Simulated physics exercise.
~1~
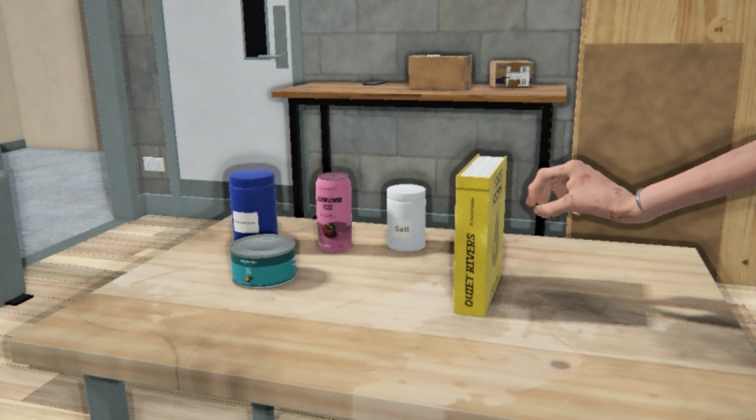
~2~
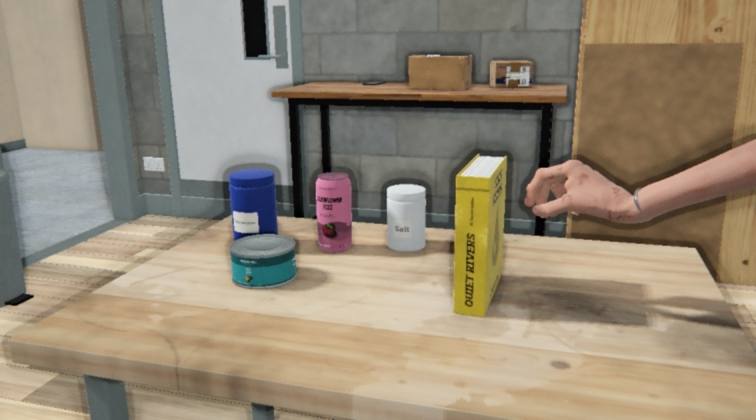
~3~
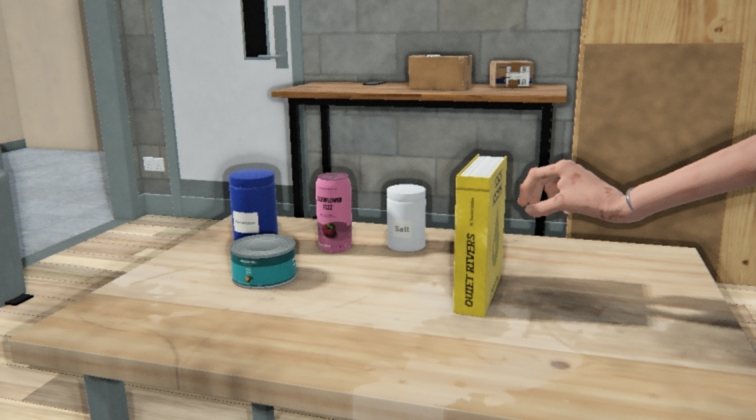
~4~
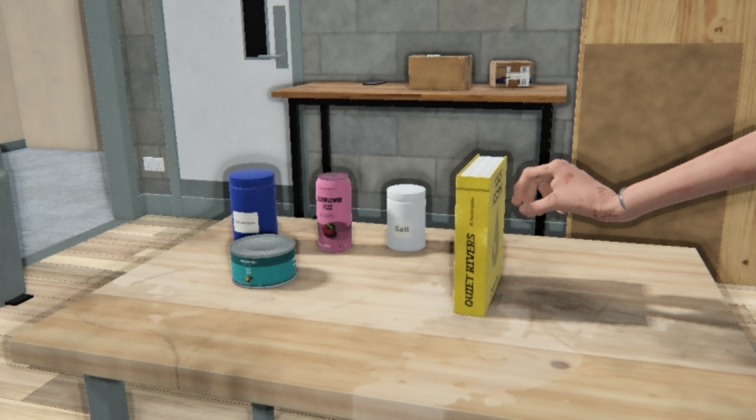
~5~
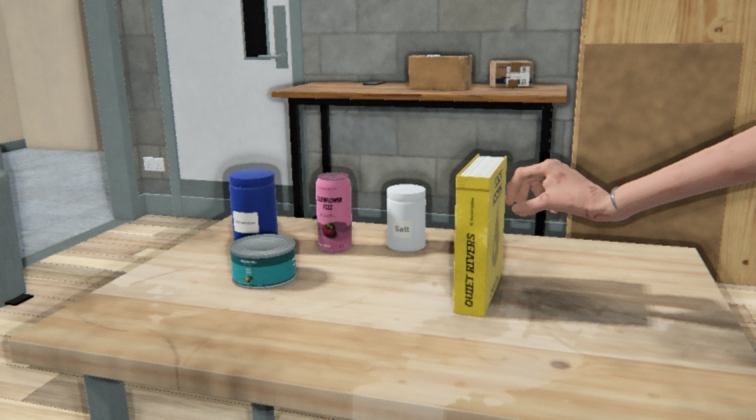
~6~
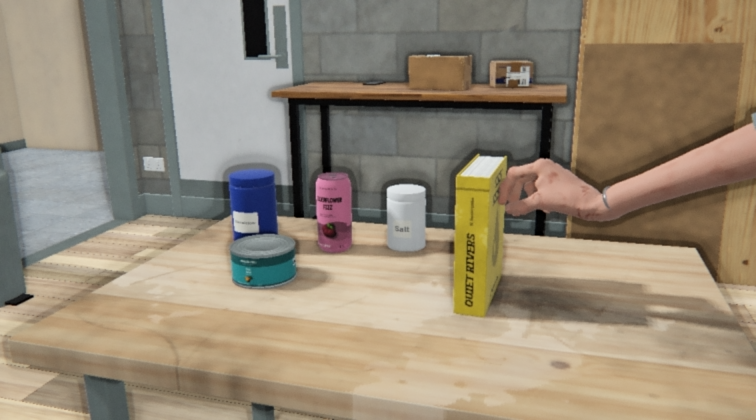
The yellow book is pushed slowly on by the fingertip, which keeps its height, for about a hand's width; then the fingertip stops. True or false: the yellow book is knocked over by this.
True.
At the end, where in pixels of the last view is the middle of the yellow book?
It ends up near (392, 270).
Then, 0.60 s later than the last frame, yellow book tilted by 20° near (457, 228).
Then, 0.90 s later than the last frame, yellow book on its side near (396, 270).
Then, 1.00 s later than the last frame, yellow book on its side near (394, 265).
When it is over, lying over on the table, yellow book. End places, in pixels of the last picture, yellow book near (393, 270).
